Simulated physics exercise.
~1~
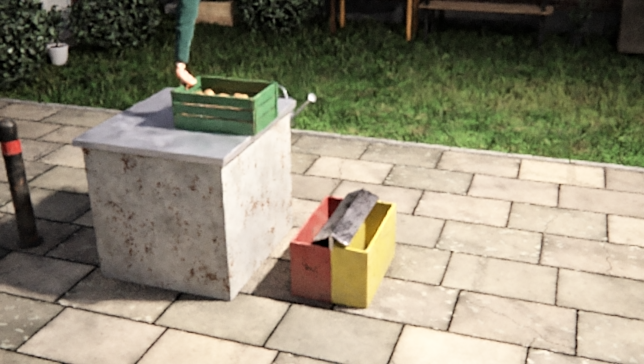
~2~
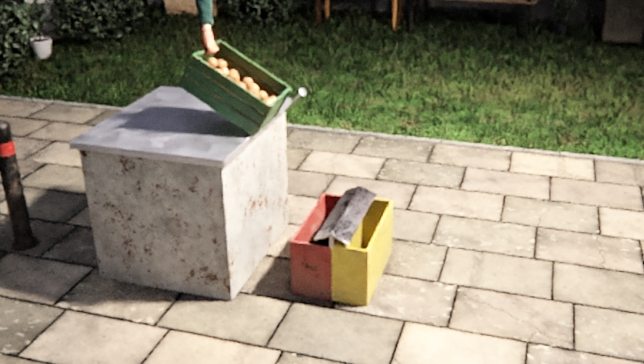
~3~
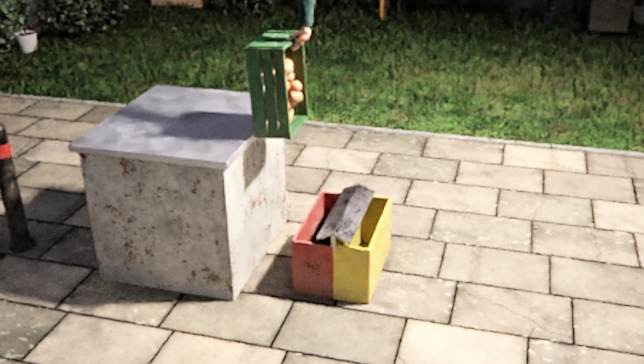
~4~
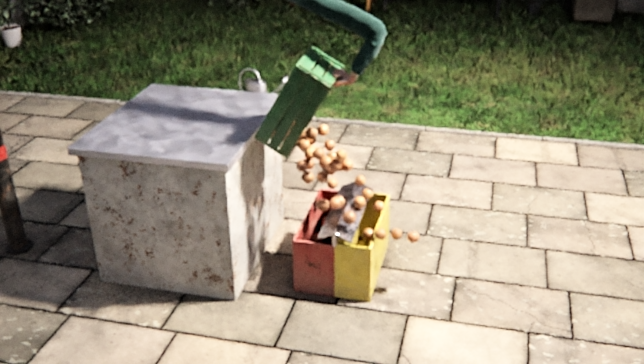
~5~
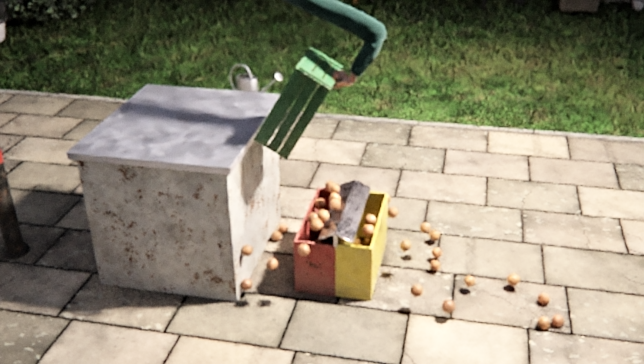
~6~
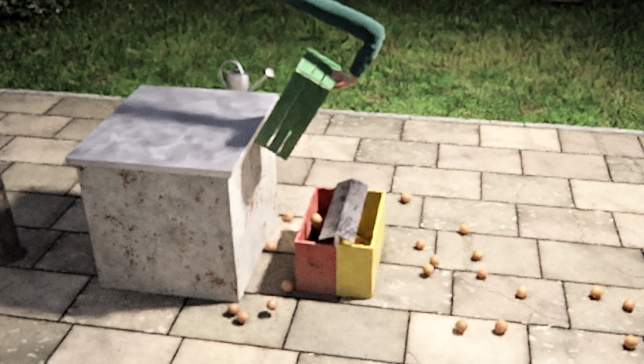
At the start, a green-sleeved arm reaches to a green box of onions on a pale stone bench, with a red box and a yellow tub standing on the paving to its right, a dark ridged splitter over their shared wall. The arm lifts the green box and tips it rightward until it stands on end. It swings past upright, and the onions pour onto the splitter. Some drop into the containers, while others bounce out and roll across the slabs. Finally the green box hangs tilted and still, with onions scattered on both sides, more of them to the right.
